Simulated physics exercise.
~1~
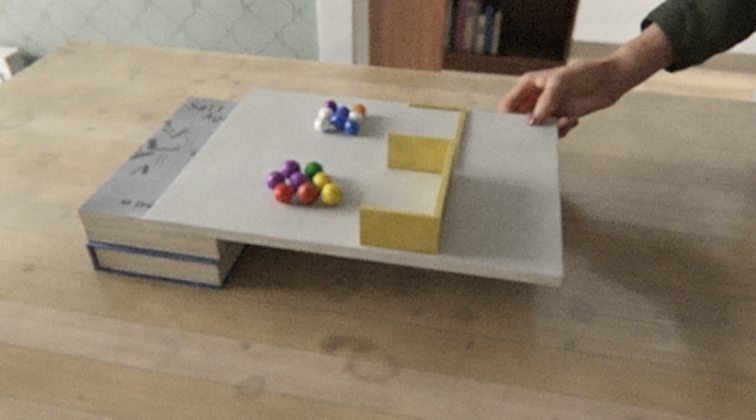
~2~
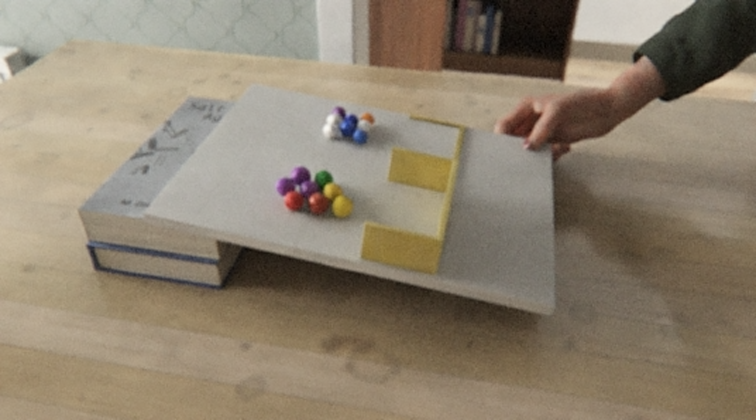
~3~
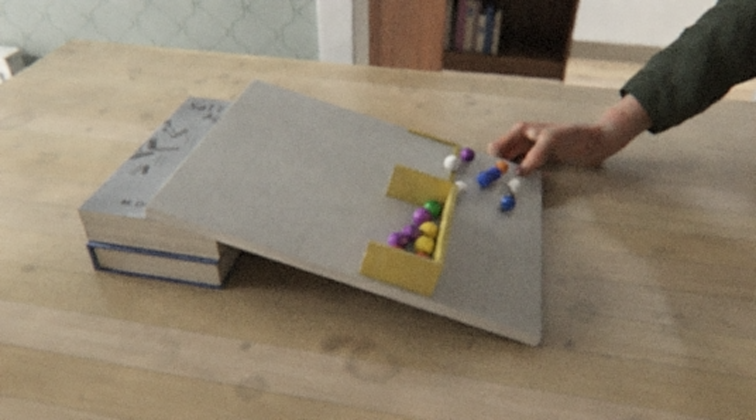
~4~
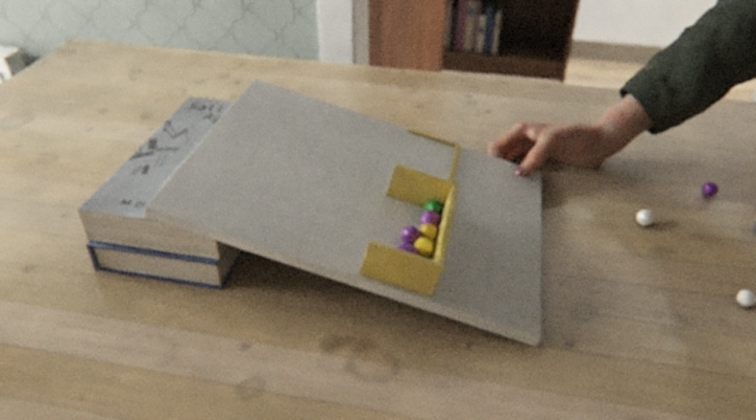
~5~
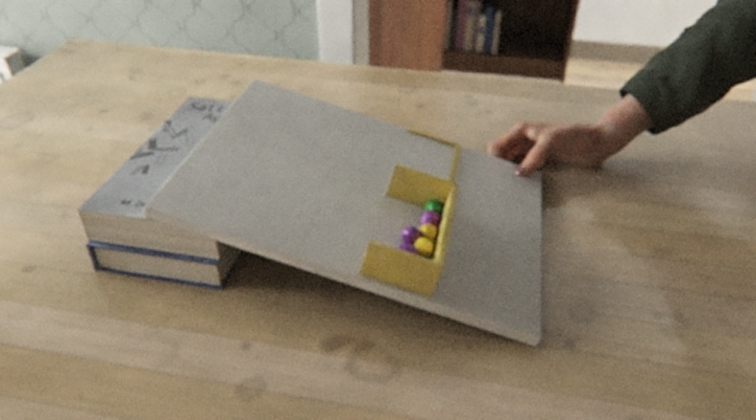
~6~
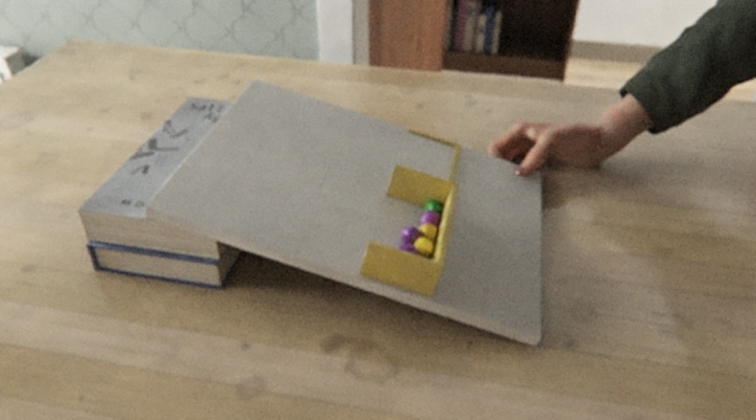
Colourful beads rolling down a board as a hand lowers its end, one cluster caught by yellow barriers, the other rolling away.
